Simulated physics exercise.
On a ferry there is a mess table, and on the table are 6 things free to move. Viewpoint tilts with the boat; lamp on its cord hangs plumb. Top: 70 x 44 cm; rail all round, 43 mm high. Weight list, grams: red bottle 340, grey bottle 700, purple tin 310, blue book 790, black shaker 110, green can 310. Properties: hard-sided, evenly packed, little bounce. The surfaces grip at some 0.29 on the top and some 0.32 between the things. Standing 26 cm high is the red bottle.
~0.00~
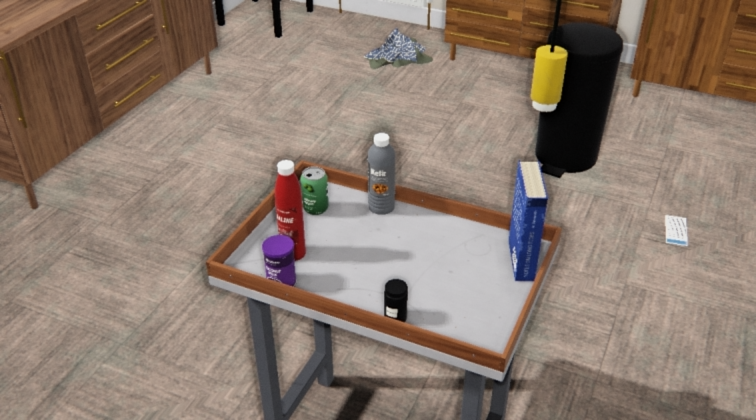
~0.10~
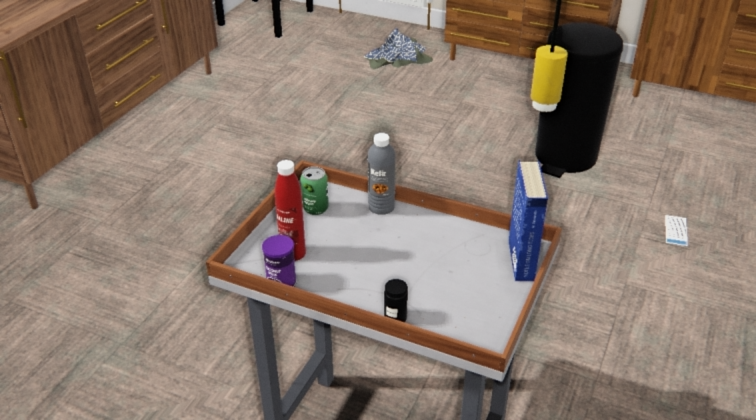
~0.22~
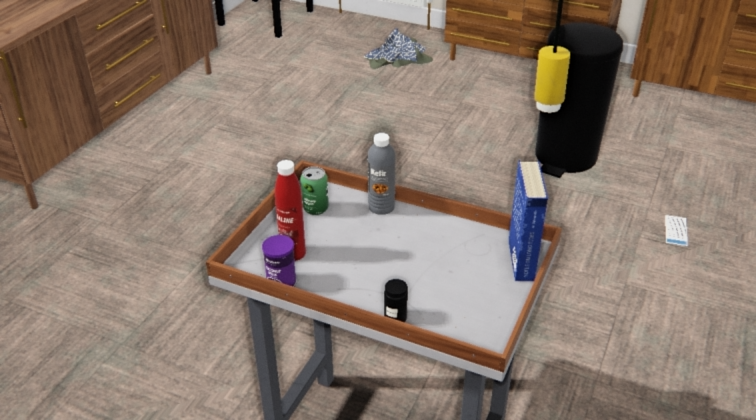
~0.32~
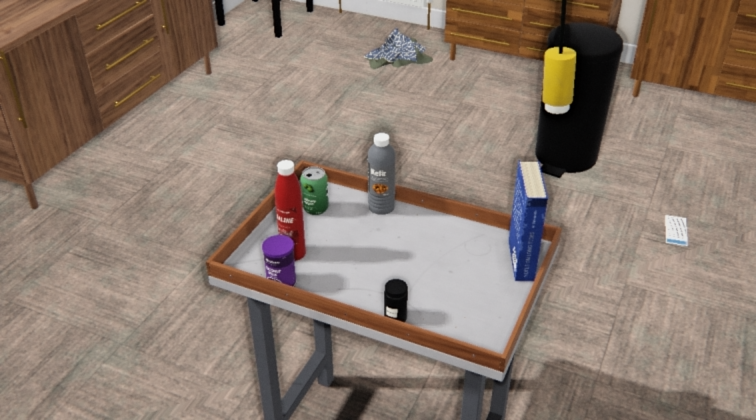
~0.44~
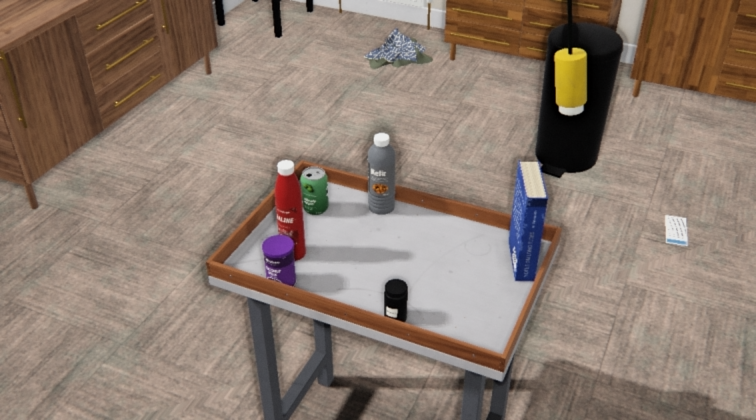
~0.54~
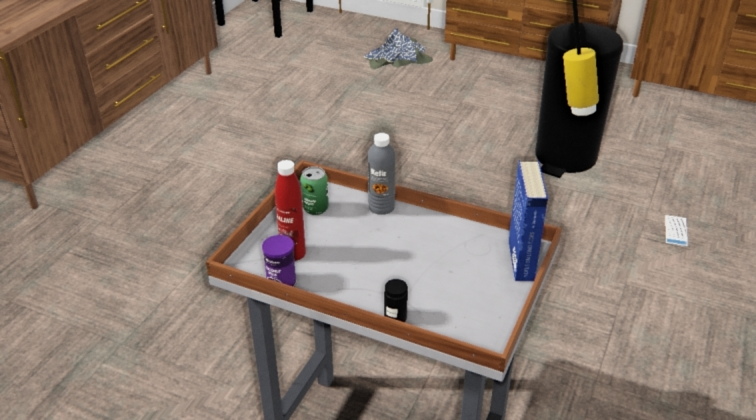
Yellow lamp on a cord swinging slowly to the right beyond a railed table where bottles, tins and a blue book stay still.
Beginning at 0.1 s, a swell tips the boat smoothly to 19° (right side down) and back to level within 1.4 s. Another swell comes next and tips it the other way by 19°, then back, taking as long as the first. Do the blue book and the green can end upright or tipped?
As I see it, the blue book fails to stay standing, the green can remains standing.
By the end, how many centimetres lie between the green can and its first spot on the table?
Roughly 0 centimetres.
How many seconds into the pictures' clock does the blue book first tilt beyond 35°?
Answer: Near 0.9 s.
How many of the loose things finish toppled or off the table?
That makes 2.
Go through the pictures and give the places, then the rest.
The first frame shows boat level; blue book (527, 221); green can (315, 192).
The second frame shows boat level; purple tin (280, 264); black shaker (396, 302).
The third frame shows floor tilted 1°, right side down; red bottle (290, 211); grey bottle (382, 173).
The fourth frame shows floor tilted 4°, right side down; purple tin (280, 264); black shaker (396, 302).
The fifth frame shows floor tilted 9°, right side down; red bottle (290, 211); grey bottle (382, 173).
The sixth frame shows floor tilted 13°, right side down; blue book (527, 221); green can (315, 192).
Around 1.14 s, floor tilted 10°, right side down; blue book now off the table; green can shifted 3 cm near (327, 195); red bottle on its side.
Around 1.54 s, boat level; green can shifted 4 cm near (327, 195); red bottle on its side; black shaker shifted 4 cm.
Finally (3.4 s), off the table and tipped over, blue book; on their side or leaning hard on the table, red bottle; the other 4 still in place (within 5 cm). In the last view, green can near (315, 191).
